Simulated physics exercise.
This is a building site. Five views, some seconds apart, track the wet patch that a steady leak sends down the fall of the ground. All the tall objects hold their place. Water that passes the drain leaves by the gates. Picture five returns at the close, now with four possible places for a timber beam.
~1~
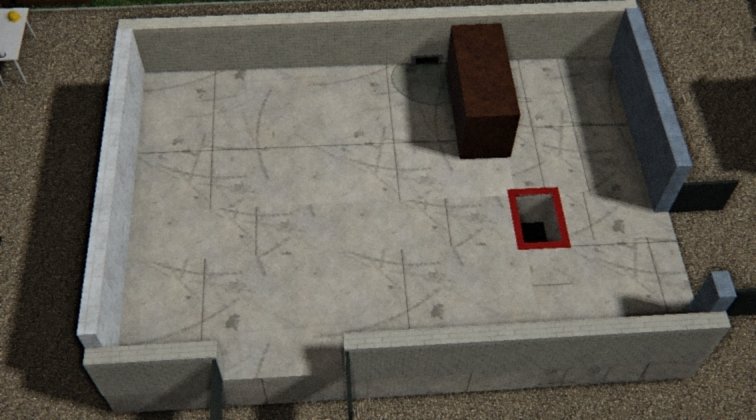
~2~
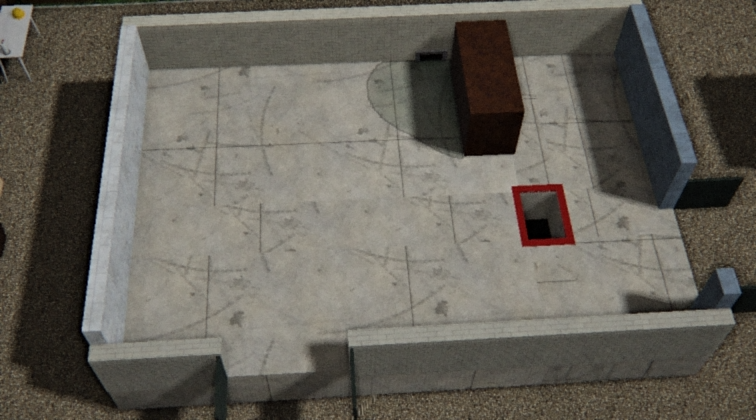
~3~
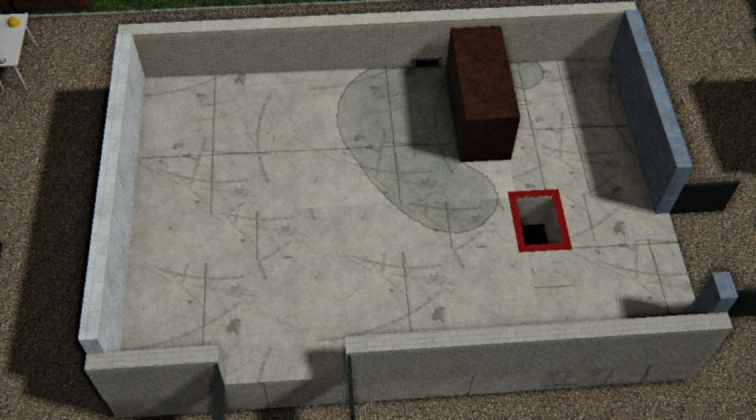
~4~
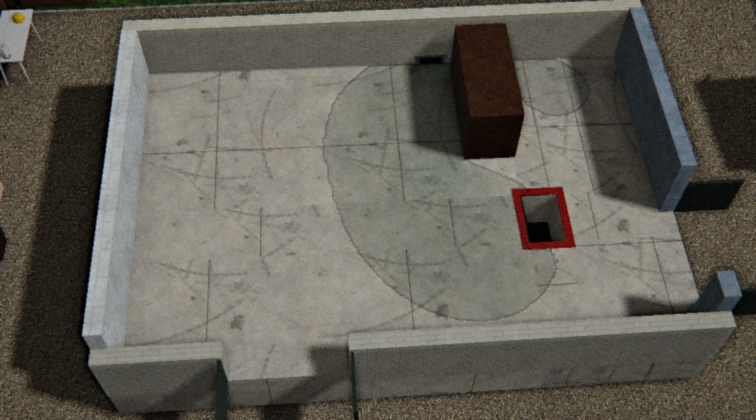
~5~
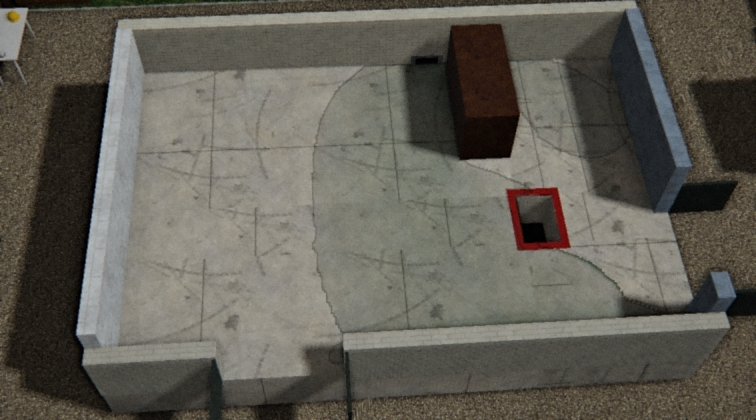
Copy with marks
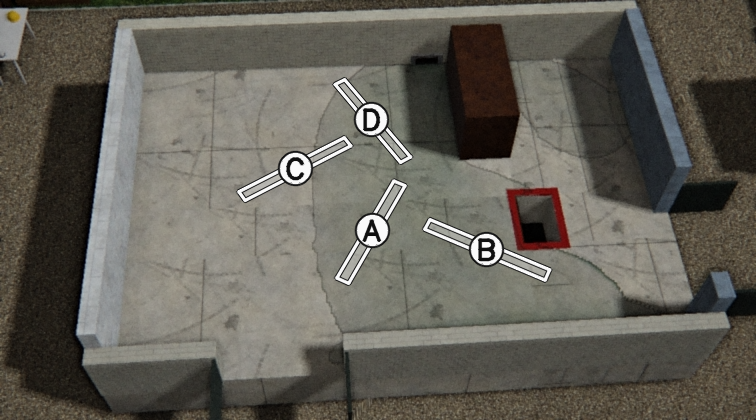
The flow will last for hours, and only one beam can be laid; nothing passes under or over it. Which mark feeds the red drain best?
Take B.
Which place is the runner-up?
Here it is place D.
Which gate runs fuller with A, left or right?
The right one.
On the marked copy, A from (342, 280) to (399, 183); B from (427, 224) to (547, 274); C from (242, 196) to (347, 141); D from (339, 82) to (405, 159).
With A, about 11 % of the stream runs into the red drain, about 89 % out by the gates.
With B, about 36 % of the stream runs into the red drain, about 63 % out by the gates.
With C, about 10 % of the stream runs into the red drain, about 89 % out by the gates.
With D, about 19 % of the stream runs into the red drain, about 80 % out by the gates.
